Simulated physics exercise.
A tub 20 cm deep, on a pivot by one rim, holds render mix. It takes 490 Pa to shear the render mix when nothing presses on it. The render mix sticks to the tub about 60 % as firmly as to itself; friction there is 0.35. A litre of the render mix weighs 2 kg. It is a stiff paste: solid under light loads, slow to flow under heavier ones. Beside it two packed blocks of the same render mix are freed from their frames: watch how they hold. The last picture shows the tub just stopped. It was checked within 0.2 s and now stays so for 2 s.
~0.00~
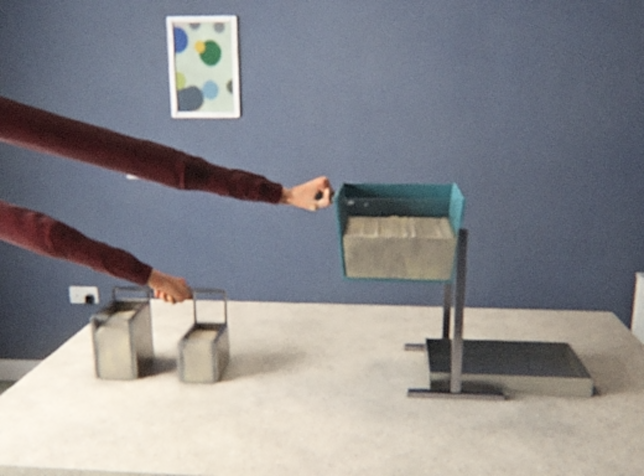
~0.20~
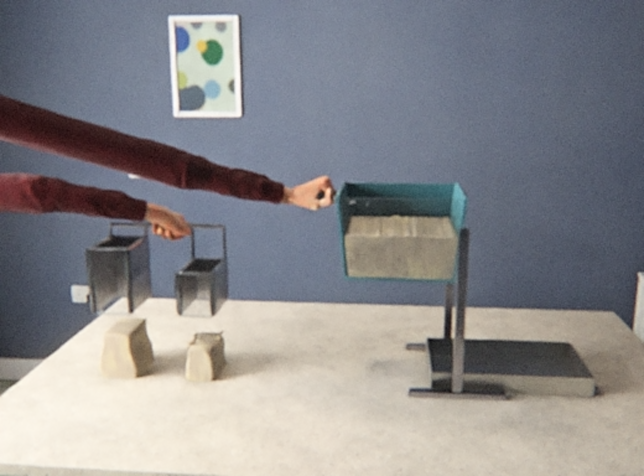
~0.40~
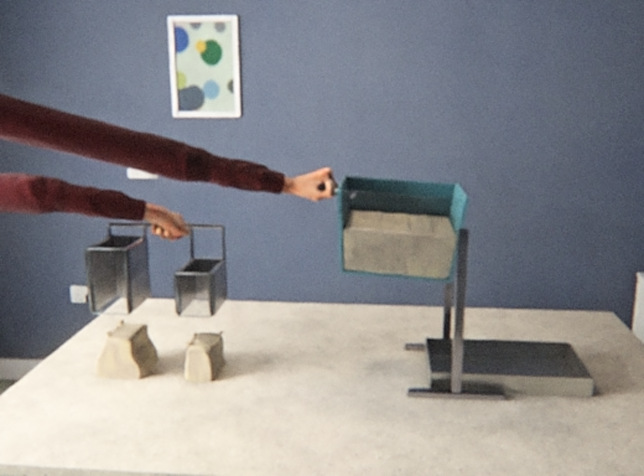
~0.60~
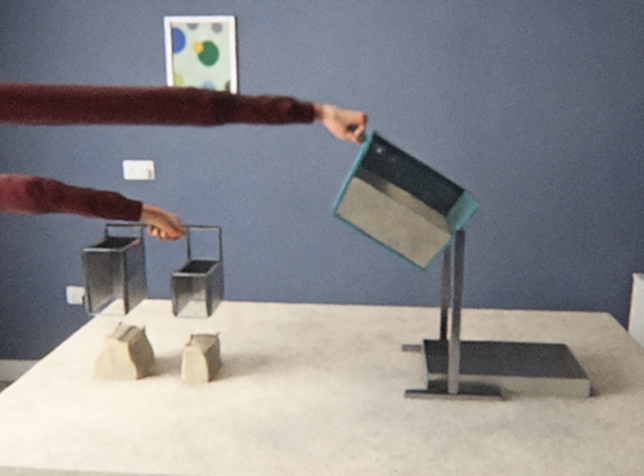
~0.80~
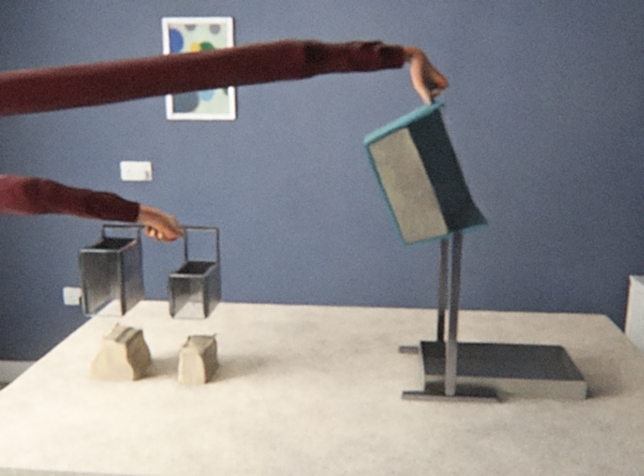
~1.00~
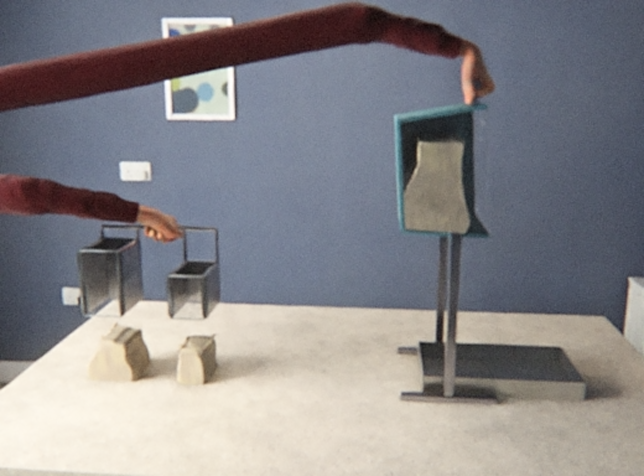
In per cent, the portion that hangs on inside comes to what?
Expect roughly 53 %.
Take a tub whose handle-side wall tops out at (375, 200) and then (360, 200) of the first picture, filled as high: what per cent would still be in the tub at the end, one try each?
In turn about 100 %, 75 %.
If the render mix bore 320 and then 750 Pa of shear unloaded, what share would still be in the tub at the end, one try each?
In turn about 50 %, 60 %.
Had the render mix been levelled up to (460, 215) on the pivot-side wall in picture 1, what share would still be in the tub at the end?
It would be near 40 %.
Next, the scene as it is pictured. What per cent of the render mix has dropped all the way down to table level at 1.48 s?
Some 30 per cent.
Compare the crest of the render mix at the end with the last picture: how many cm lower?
Some 12 cm.
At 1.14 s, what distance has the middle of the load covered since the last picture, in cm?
About 6 cm.
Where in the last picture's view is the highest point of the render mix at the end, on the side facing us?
Around (428, 192).
By 1.14 s, the tub is at 86 degrees and holds 90 %.
By 1.31 s, the tub is at 86 degrees and holds 59 %.
By 1.48 s, the tub is at 86 degrees and holds 53 %.
By 1.65 s, the tub is at 86 degrees and holds 53 %.
By 3.00 s, at the end, the tub is at 86 degrees and holds 53 %.
